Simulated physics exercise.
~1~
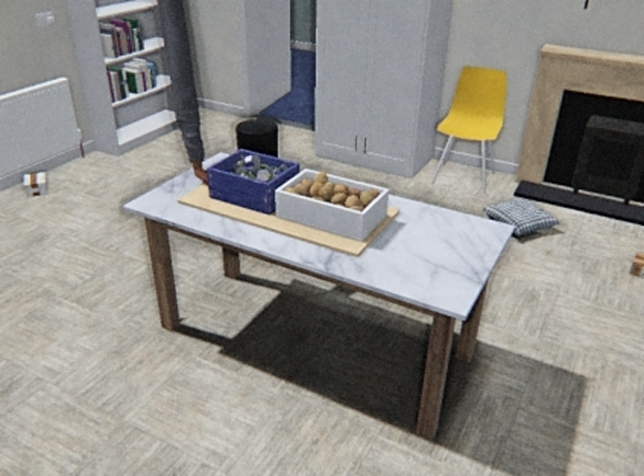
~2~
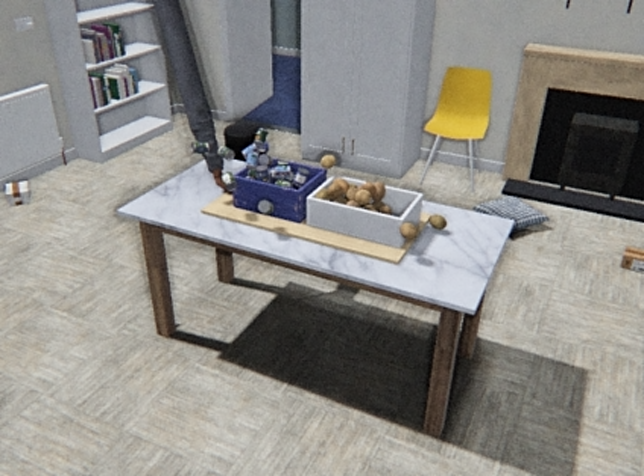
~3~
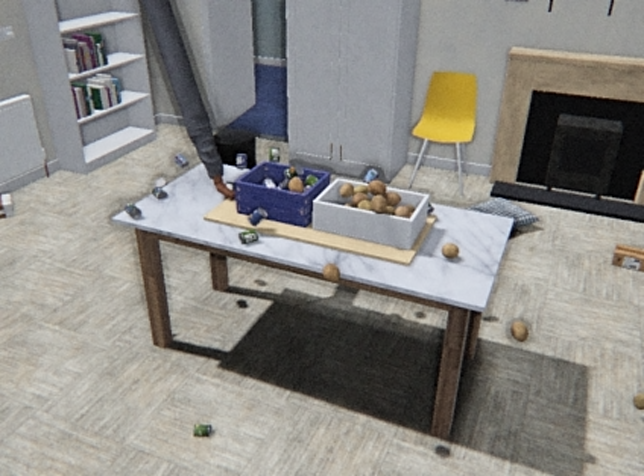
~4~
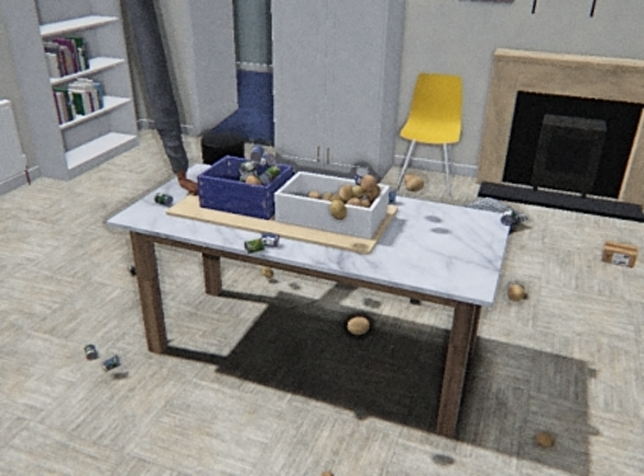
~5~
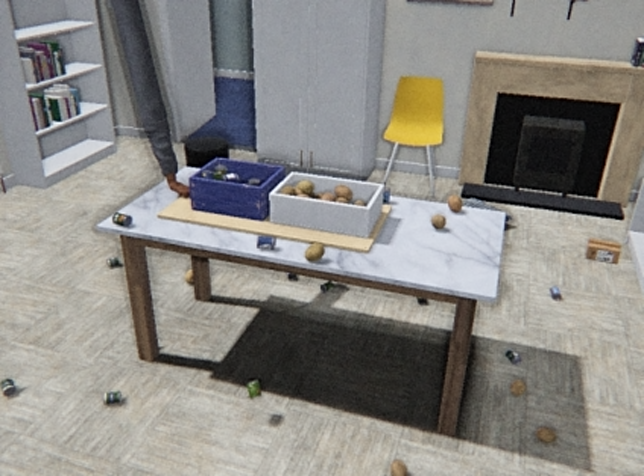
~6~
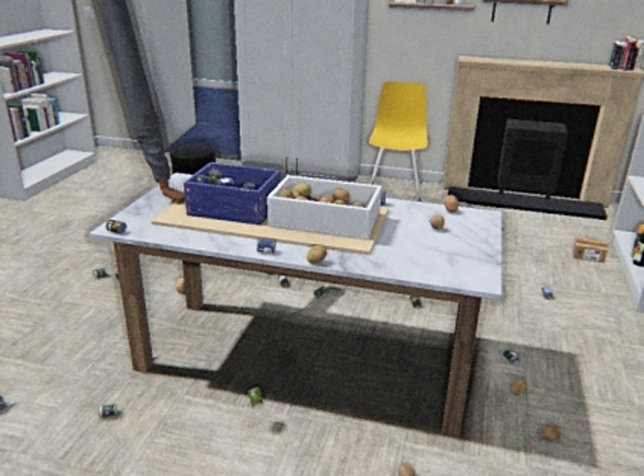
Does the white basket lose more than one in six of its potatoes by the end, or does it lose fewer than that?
It loses more than one in six of them. Several potatoes end up on the tabletop and the floor, and the heap in the white basket is clearly lower.
